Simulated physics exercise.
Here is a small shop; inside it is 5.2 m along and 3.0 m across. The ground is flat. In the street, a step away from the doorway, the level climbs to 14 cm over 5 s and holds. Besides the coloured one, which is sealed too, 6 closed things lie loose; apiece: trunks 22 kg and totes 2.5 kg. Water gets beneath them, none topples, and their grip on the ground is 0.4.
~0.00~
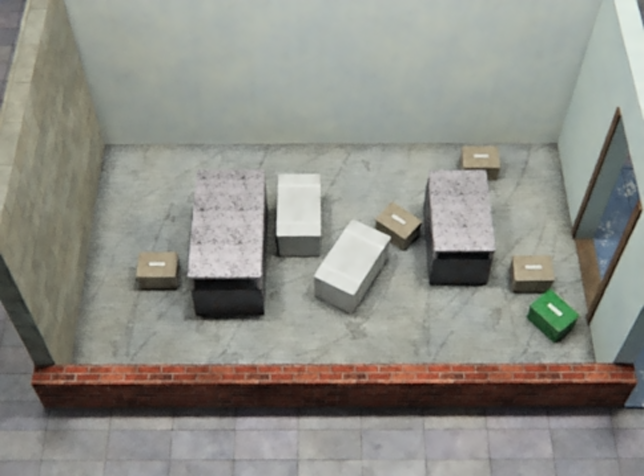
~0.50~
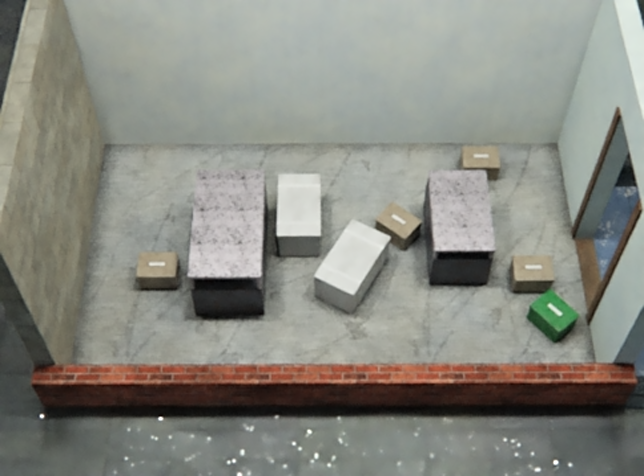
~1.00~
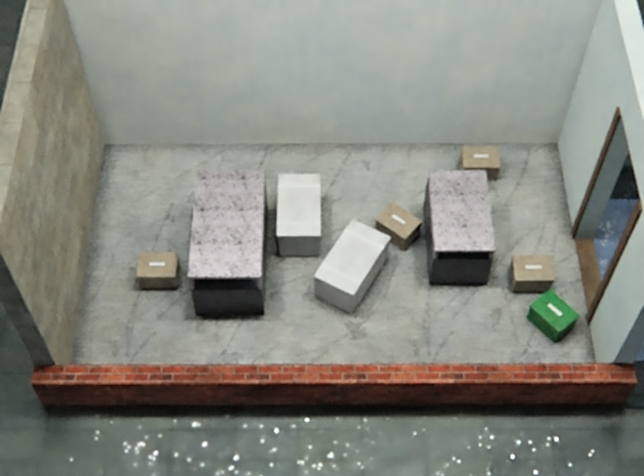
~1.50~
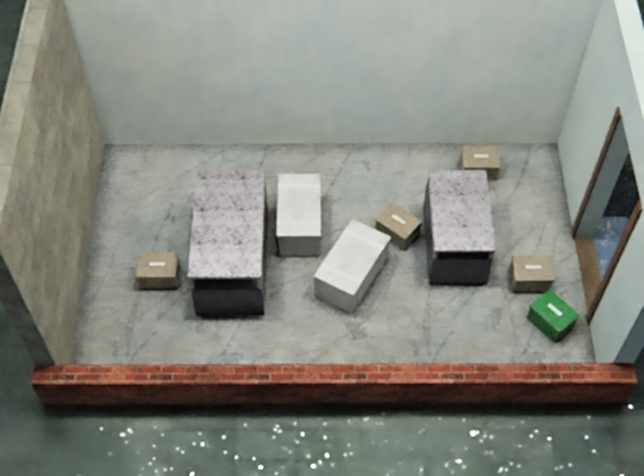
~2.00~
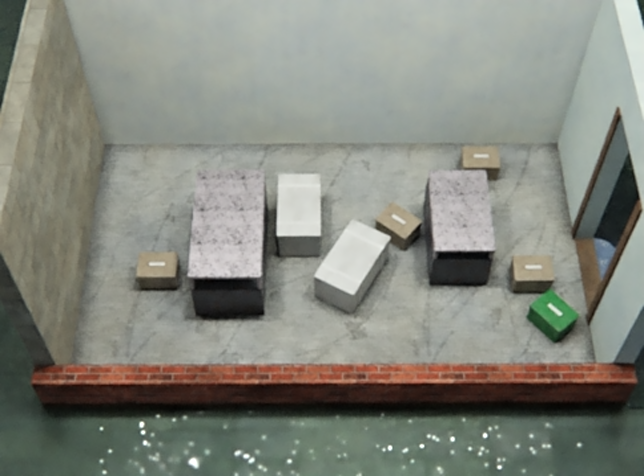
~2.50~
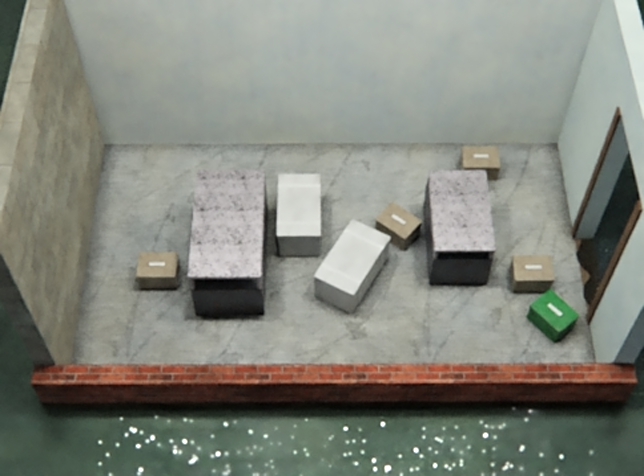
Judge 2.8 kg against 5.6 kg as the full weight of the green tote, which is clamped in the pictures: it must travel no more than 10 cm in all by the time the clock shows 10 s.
For it, neither load is enough.
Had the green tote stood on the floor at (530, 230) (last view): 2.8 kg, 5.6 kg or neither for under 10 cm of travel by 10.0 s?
Neither is enough.
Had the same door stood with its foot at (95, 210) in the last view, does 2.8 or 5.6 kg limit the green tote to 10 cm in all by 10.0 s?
Then the smaller load will do.
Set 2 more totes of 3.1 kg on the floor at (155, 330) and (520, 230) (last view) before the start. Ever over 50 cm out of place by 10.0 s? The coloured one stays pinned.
In that order: Short of it, more.
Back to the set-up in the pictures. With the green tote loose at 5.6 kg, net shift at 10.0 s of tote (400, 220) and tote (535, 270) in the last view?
In turn: 0 cm, 300 cm.
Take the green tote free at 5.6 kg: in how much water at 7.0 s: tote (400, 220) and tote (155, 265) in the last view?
Roughly 0 and 0 cm.
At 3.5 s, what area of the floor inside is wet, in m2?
About 0.5 m2.
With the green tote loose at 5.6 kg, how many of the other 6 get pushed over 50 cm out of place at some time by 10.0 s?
That makes 2.
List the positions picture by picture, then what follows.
In the first frame, the green tote at (555, 310) rests on the ground; 0.0 m2 under water; 0 of 7 have shifted.
In the second frame, the green tote at (555, 310), on the bottom; water covers 0.0 m2; 0 of 7 have shifted.
In the third frame, the green tote at (555, 310) rests on the ground; 0.0 m2 under water; 0 of 7 have shifted.
In the fourth frame, the green tote at (555, 310) rests on the ground; 0.0 m2 under water; 0 of 7 have shifted.
In the fifth frame, the green tote at (555, 310), on the bottom; water covers 0.0 m2; 0 of 7 have shifted.
In the sixth frame, the green tote at (555, 310), on the bottom; water covers 0.0 m2; 0 of 7 have shifted.
After 3.5 s the green tote would be 0 cm from its start with 2.8 kg and 0 cm from its start with 5.6 kg; 1 cm of water round it then.
After 4.5 s the green tote would be 29 cm from its start with 2.8 kg and 7 cm from its start with 5.6 kg; 3 cm of water round it then.
After 7.0 s the green tote would be 52 cm from its start with 2.8 kg and 35 cm from its start with 5.6 kg; 3 cm of water round it then.
After 10.0 s the green tote would be 20 cm from its start with 2.8 kg and 43 cm from its start with 5.6 kg; 4 cm of water round it then.
